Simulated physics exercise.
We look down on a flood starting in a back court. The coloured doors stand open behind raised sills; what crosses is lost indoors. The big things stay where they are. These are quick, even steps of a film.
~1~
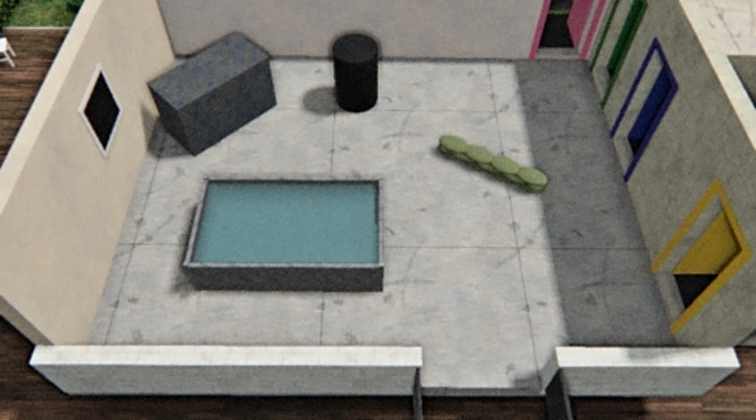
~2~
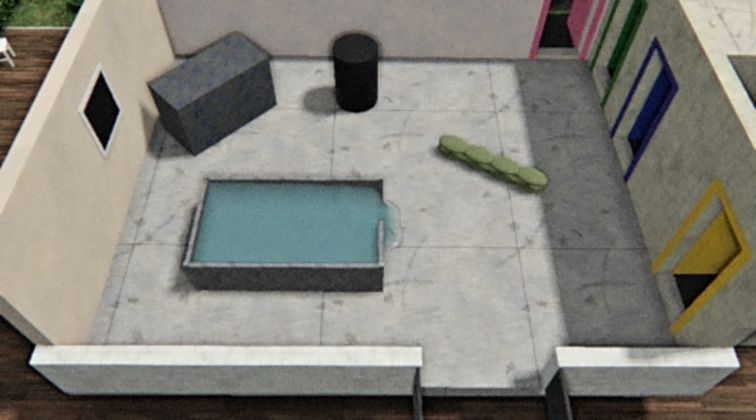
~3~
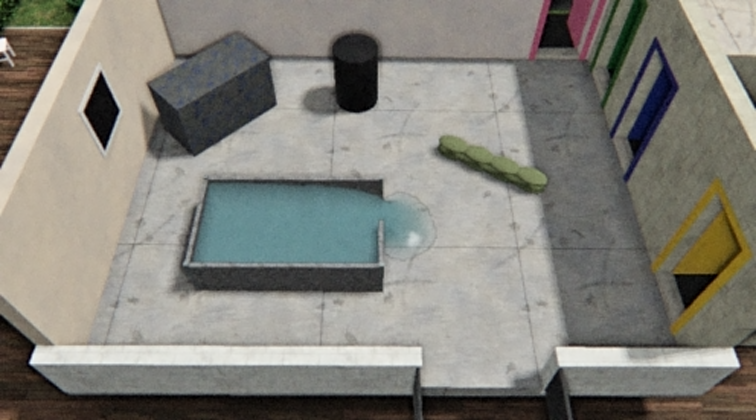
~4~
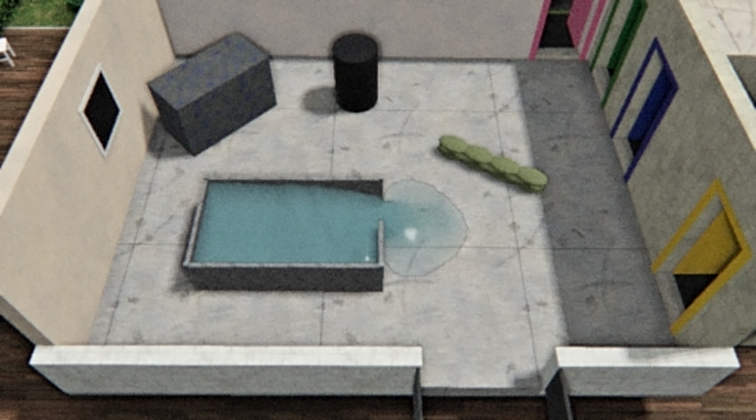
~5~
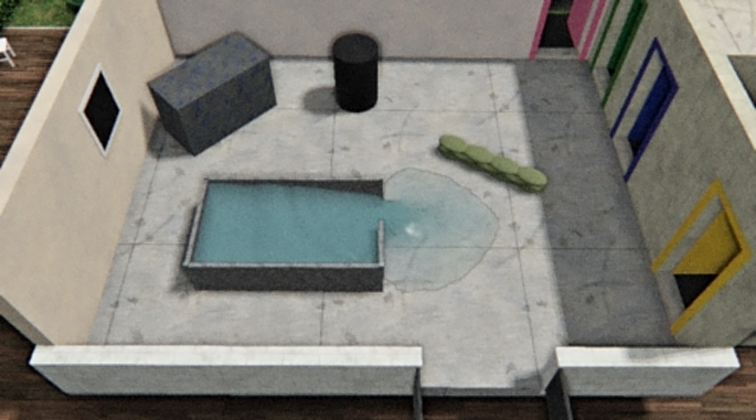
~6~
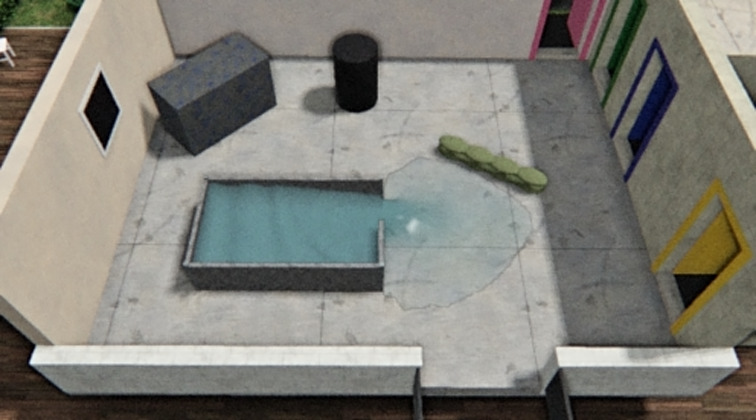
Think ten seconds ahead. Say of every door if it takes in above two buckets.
The green door holds within the limit; the pink door holds within the limit; the yellow door floods; the blue door holds within the limit.
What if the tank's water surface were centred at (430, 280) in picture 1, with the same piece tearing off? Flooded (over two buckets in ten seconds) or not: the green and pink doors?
One by one: Green door stays under; pink door floods.
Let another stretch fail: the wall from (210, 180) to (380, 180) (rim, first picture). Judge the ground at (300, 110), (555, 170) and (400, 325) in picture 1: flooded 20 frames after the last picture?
In turn: Wet, clear, dry.
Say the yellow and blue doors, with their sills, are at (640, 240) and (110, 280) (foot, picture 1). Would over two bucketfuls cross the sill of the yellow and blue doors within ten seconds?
In short: Yellow door is over; blue door lets less in.
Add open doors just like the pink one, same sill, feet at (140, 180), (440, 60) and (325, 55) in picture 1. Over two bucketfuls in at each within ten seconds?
In that order: Is under, stays under, lets less in.
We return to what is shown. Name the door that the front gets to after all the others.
Last comes the pink door.
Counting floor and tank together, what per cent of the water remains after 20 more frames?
Some 96 per cent.
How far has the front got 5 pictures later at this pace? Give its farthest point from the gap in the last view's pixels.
I would point to (633, 203).
A moment on, water covers 20 % of the floor; the green door not reached, the pink door not reached, the yellow door not reached, the blue door not reached.
Next, water covers 25 % of the floor; the green door not reached, the pink door not reached, the yellow door under two buckets in, the blue door wet at the sill, nothing in.
Then, water covers 30 % of the floor; the green door not reached, the pink door not reached, the yellow door over two buckets in, the blue door wet at the sill, nothing in.
Later, water covers 50 % of the floor; the green door wet at the sill, nothing in, the pink door wet at the sill, nothing in, the yellow door far over two buckets in, the blue door wet at the sill, nothing in.
In the end, water covers 65 % of the floor; the green door wet at the sill, nothing in, the pink door wet at the sill, nothing in, the yellow door far over two buckets in, the blue door wet at the sill, nothing in.
